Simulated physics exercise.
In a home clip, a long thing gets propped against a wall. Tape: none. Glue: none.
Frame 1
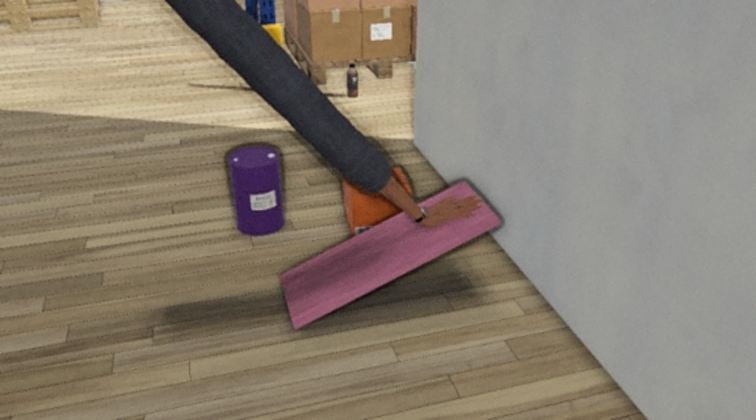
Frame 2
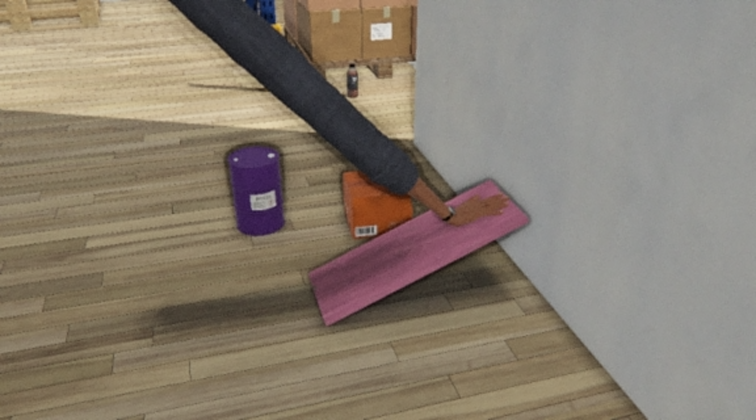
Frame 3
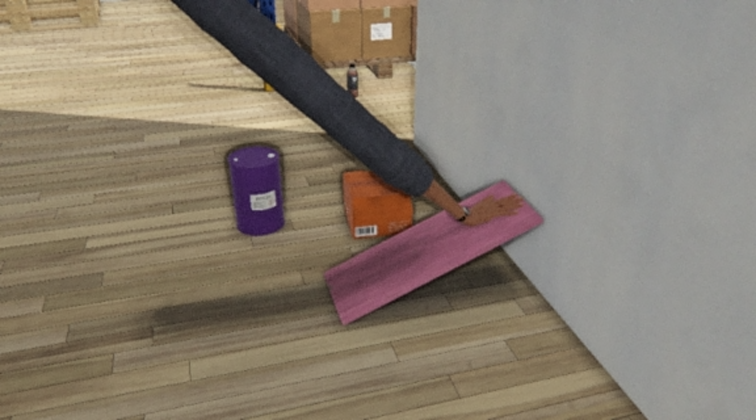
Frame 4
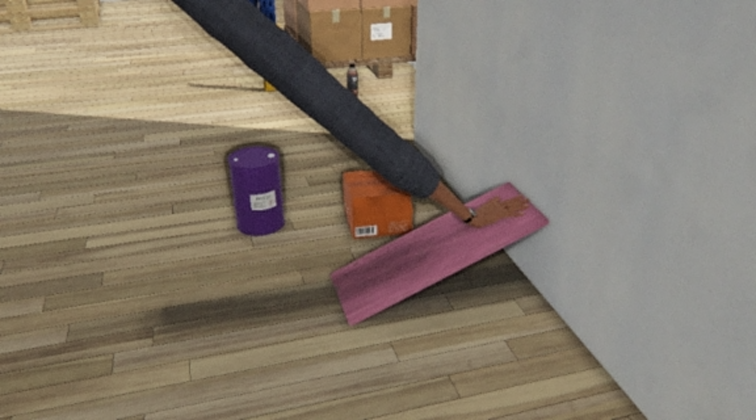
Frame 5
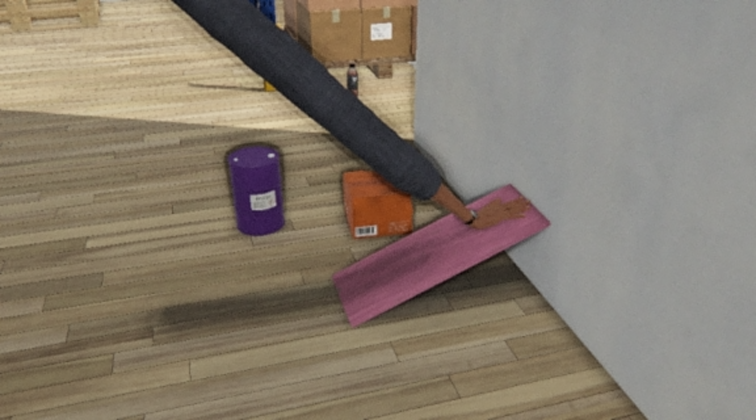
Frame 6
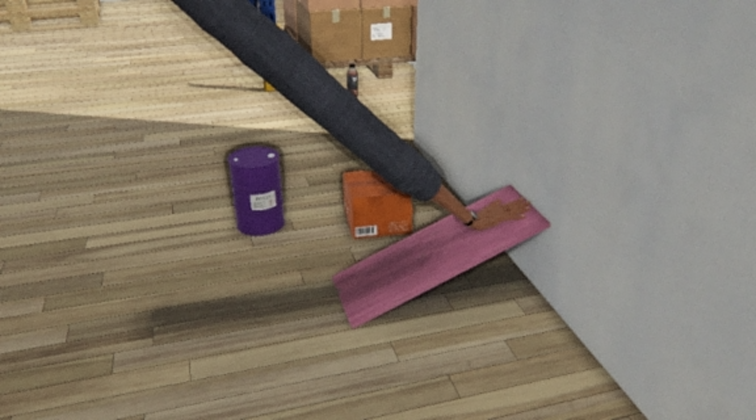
A pink board held by a hand moves right and leans against the grey wall.
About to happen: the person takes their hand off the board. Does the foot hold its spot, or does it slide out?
It slumps.
Then, 0.20 s on from there, pink board sunk by 4° near (434, 258).
Then, 0.30 s on from there, pink board sunk by 16° near (429, 277).
Then, 0.40 s on from there, pink board sunk by 22° near (427, 285).
In the end, moved from the start, pink board; the other 2 unmoved. At the end, from the last picture's camera, pink board near (427, 286). The board gives way.
